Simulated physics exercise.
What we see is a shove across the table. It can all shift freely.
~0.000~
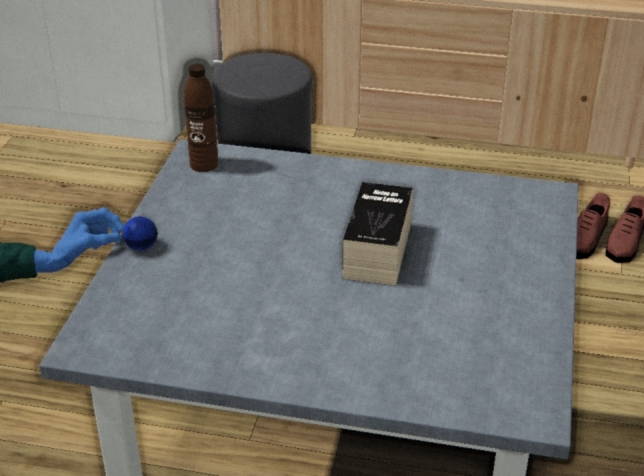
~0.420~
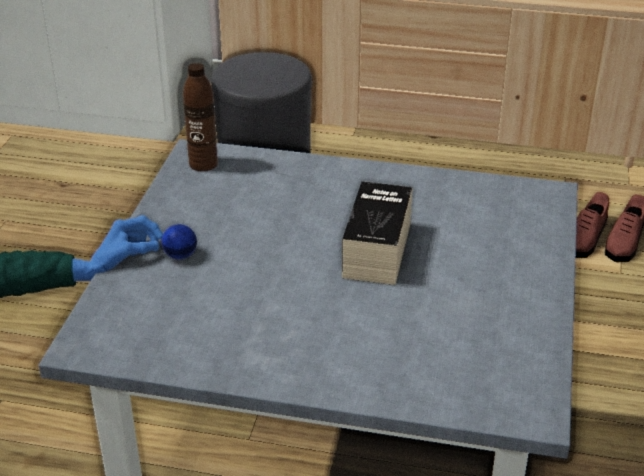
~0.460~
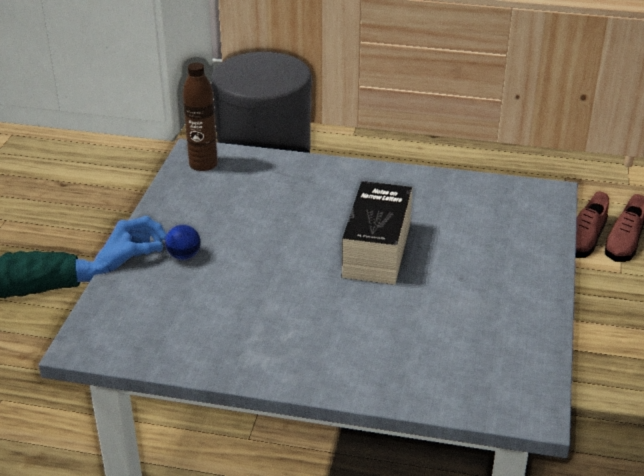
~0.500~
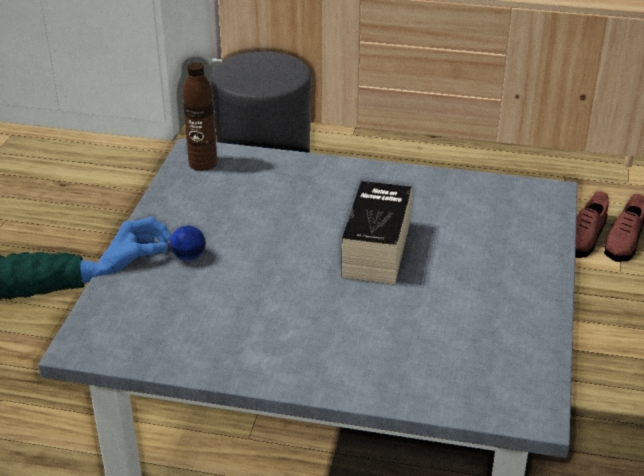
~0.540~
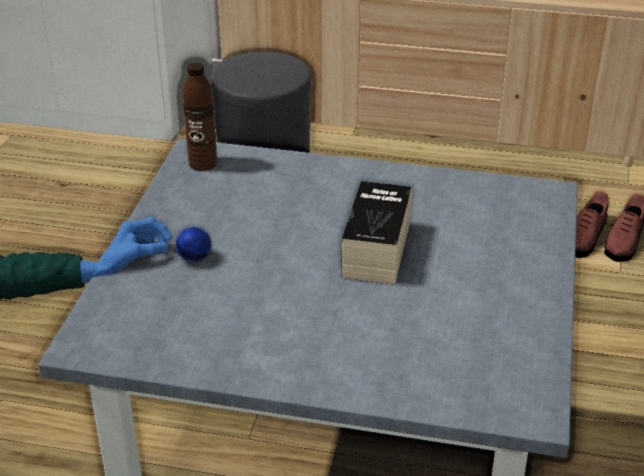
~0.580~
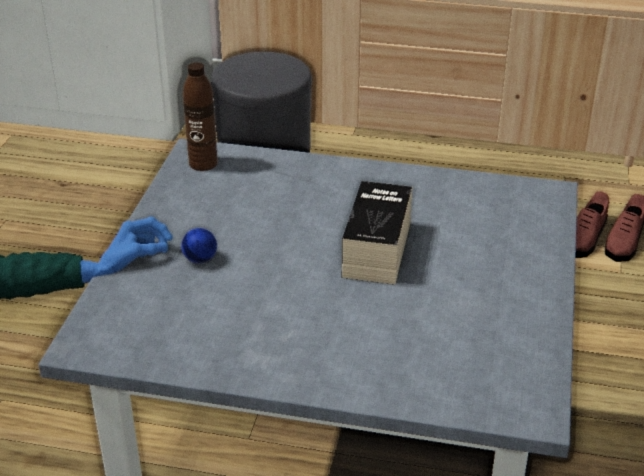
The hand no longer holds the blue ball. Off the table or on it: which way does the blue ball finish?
On it.
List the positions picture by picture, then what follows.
In the first picture, under the hand; blue ball (140, 234).
In the second picture, under the hand; blue ball (179, 242).
In the third picture, under the hand; blue ball (183, 243).
In the fourth picture, blue ball (188, 243).
In the fifth picture, blue ball (194, 245).
In the sixth picture, blue ball (200, 246) displaced a little.
Around 0.68 s, blue ball displaced about its own width near (211, 249).
Around 0.78 s, blue ball displaced about its own width near (221, 250).
Around 0.98 s, blue ball displaced about its own width near (234, 253).
Finally (1.5 s), moved from the start, blue ball. Final places as the last picture's camera would see them, blue ball near (237, 254).
